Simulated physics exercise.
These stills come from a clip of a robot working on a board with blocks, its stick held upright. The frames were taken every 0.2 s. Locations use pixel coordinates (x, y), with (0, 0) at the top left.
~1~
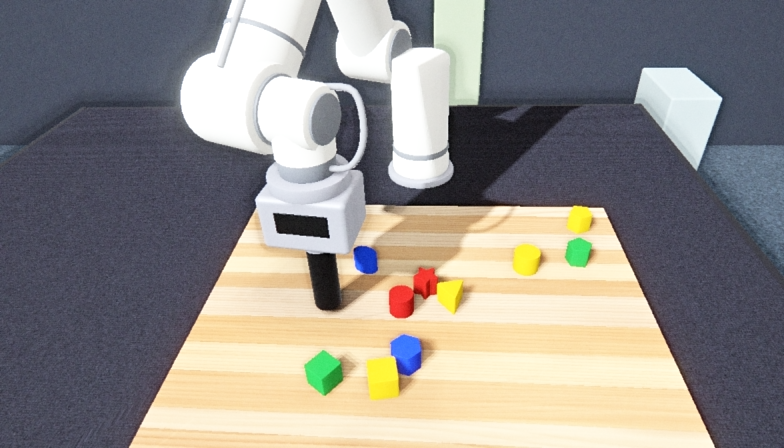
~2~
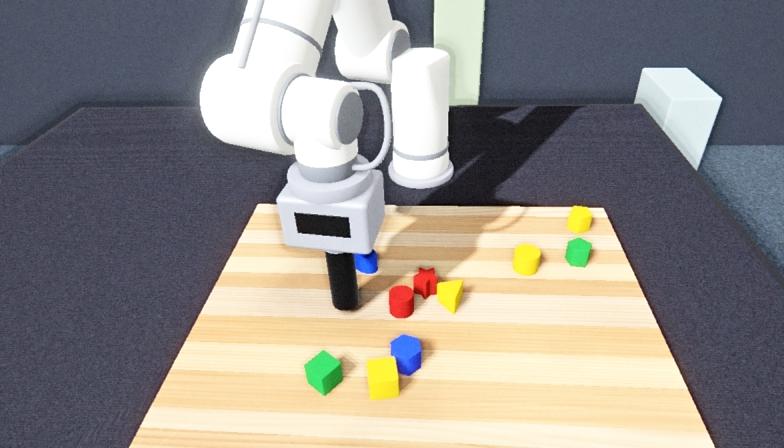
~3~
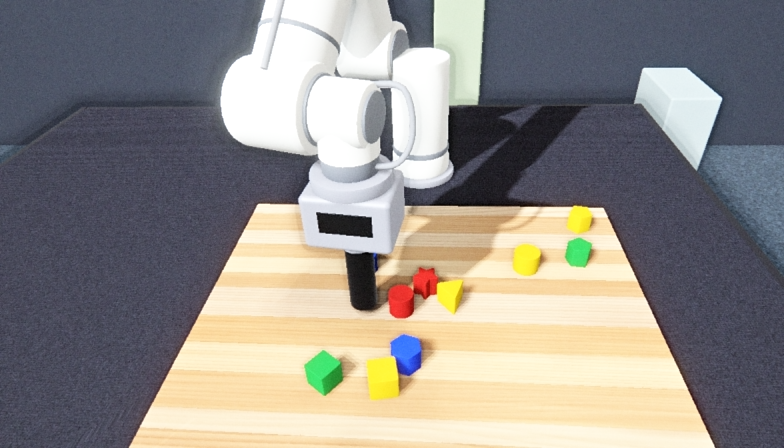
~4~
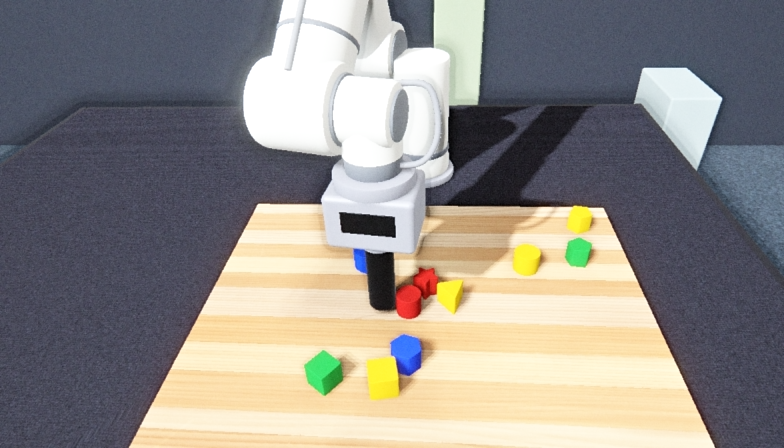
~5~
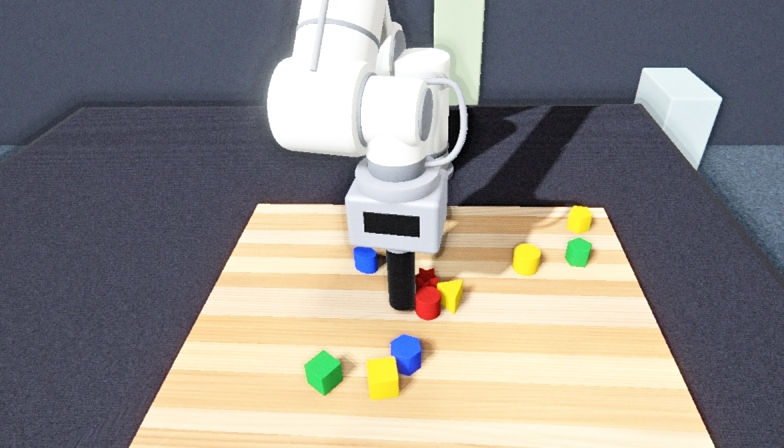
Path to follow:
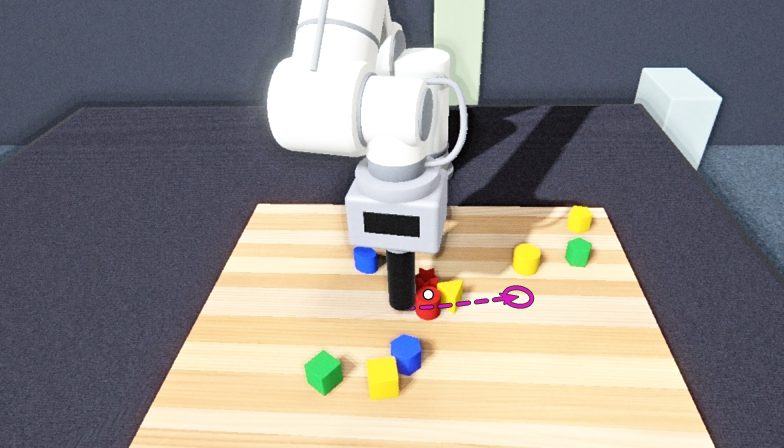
A robot arm slid its black stick to the right across a wooden board, reached the red round block, and pushed it a short way right toward the yellow triangle while the other blocks stayed put.
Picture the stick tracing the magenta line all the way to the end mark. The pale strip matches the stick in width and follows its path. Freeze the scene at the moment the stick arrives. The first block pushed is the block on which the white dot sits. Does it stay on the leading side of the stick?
Slid off.
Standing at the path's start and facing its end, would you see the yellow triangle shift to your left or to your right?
Heads left.
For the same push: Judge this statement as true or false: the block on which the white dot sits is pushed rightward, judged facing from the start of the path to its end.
True - the claim holds.
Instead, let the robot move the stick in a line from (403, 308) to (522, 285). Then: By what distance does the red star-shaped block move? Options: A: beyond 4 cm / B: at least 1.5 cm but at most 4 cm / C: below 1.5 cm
B.
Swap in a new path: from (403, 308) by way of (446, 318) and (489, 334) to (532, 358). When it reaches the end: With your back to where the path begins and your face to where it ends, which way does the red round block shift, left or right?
To the path's left.
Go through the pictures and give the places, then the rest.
The first picture shows lower end of the stick (328, 302), tops of blocks, red star-shaped block (426, 274), red round block (401, 293), yellow triangle (452, 287), yellow round block (528, 251).
The second picture shows stick (346, 302), blocks as before.
The third picture shows stick (364, 302), blocks as before.
The fourth picture shows stick (383, 302), red round block (408, 293).
The fifth picture shows stick (402, 302), red star-shaped block (426, 274), red round block (428, 295), yellow triangle (452, 287), yellow round block (528, 251).
The drawn path runs from (403, 308) via (461, 304), ending at (518, 297); the dot is on the red round block.
On the path given first. One third of the way, stick (442, 299); red star-shaped block (431, 273), turned 45° anticlockwise; red round block (466, 299); yellow triangle (469, 283), turned 35° anticlockwise.
Two thirds of the way, stick (482, 295); red star-shaped block (431, 273), turned 45° anticlockwise; red round block (491, 303); yellow triangle (504, 274), turned 65° anticlockwise.
At the end, stick (519, 290); red star-shaped block (431, 273), turned 45° anticlockwise; red round block (491, 303); yellow triangle (524, 266), turned 145° anticlockwise; yellow round block (528, 250).
